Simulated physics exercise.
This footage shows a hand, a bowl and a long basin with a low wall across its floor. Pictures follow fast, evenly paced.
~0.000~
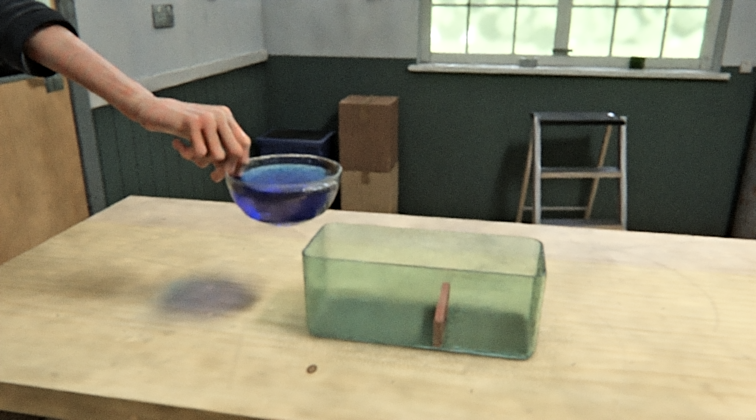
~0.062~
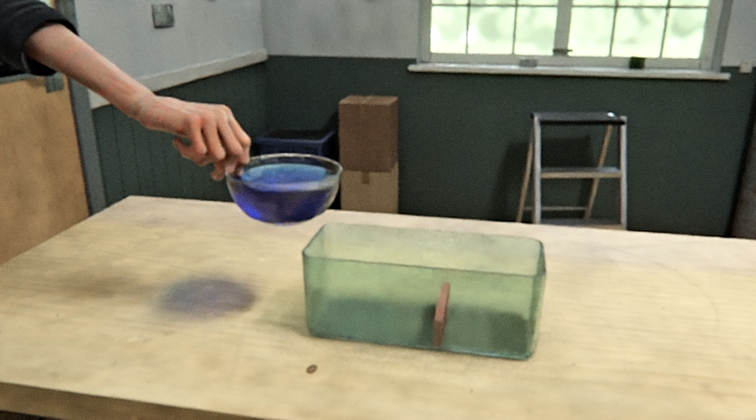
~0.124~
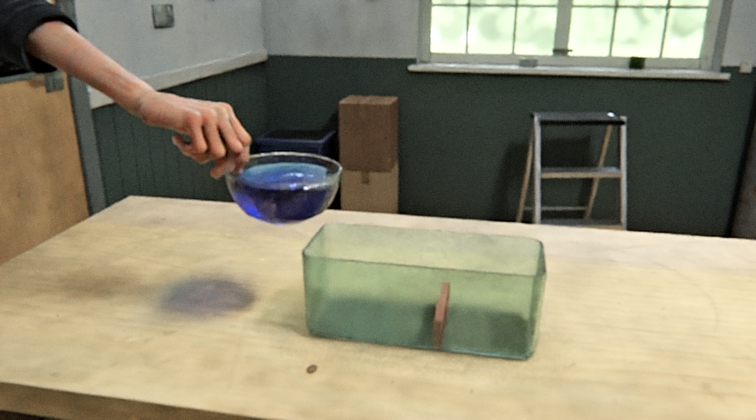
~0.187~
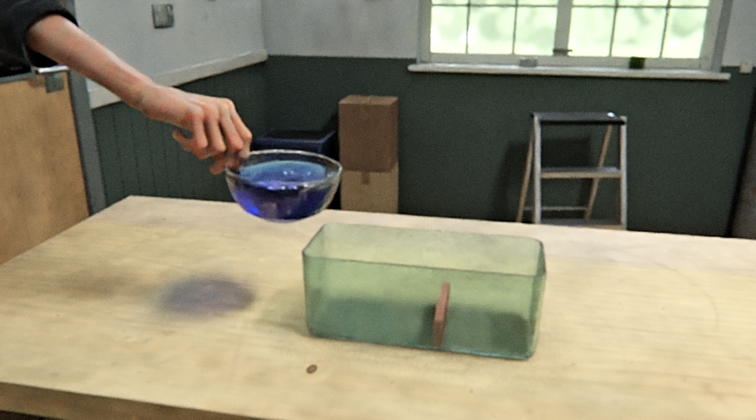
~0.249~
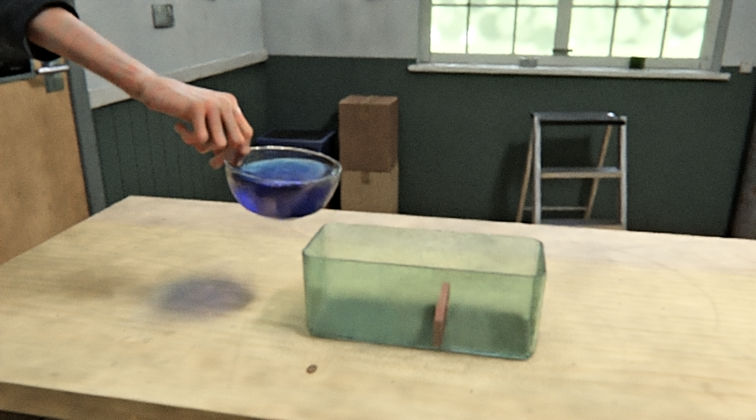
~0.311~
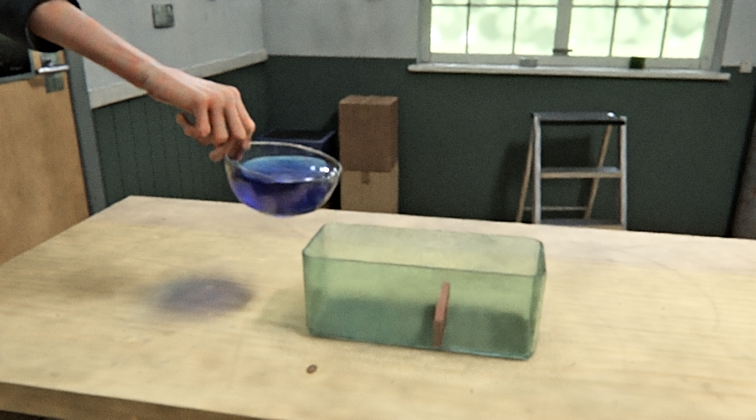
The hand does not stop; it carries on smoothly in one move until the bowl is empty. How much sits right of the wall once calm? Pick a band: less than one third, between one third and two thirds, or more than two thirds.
It is less than one third.
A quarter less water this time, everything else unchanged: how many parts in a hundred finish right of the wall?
Some 10 parts in a hundred, give or take.
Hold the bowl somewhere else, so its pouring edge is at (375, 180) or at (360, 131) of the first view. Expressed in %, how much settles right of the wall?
Close to 55 % for the first start and close to 50 % for the second.
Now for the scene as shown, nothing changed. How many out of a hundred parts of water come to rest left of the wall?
It works out to around 90 percent.
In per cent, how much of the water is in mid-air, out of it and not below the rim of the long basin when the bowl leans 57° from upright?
It works out to about 30 percent.
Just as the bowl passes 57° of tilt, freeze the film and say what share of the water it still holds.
About 50 %.
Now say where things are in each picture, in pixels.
It leans 0°; its right rim is at (339, 174); the water meets the walls at (236, 174) and (337, 181); the long basin's rim runs from (313, 239) to (544, 258); the wall's top is at (442, 301), in the first frame.
It leans 0°; its right rim is at (339, 174); the water meets the walls at (236, 174) and (338, 180), in the second frame.
It leans 2°; its right rim is at (339, 174); the water meets the walls at (236, 173) and (337, 179), in the third frame.
It leans 4°; its right rim is at (339, 174); the water meets the walls at (235, 171) and (338, 177), in the fourth frame.
It leans 6°; its right rim is at (339, 174); the water meets the walls at (235, 168) and (337, 175), in the fifth frame.
It leans 10°; its right rim is at (339, 174); the water meets the walls at (235, 165) and (337, 172), in the sixth frame.
A moment on, the bowl is tipped part way and 51 per cent is still to pour, 18 is left of the wall and 0 right of it.
Next, the bowl is tipped on its side and 4 per cent is still to pour, 80 is left of the wall and 6 right of it.
Then the bowl is tipped right over and 0 per cent is still to pour, 92 is left of the wall and 8 right of it.
Later the bowl is tipped right over and 0 per cent is still to pour, 92 is left of the wall and 8 right of it.
In the end 92 per cent lies left of the wall, 8 right of it and 0 outside.
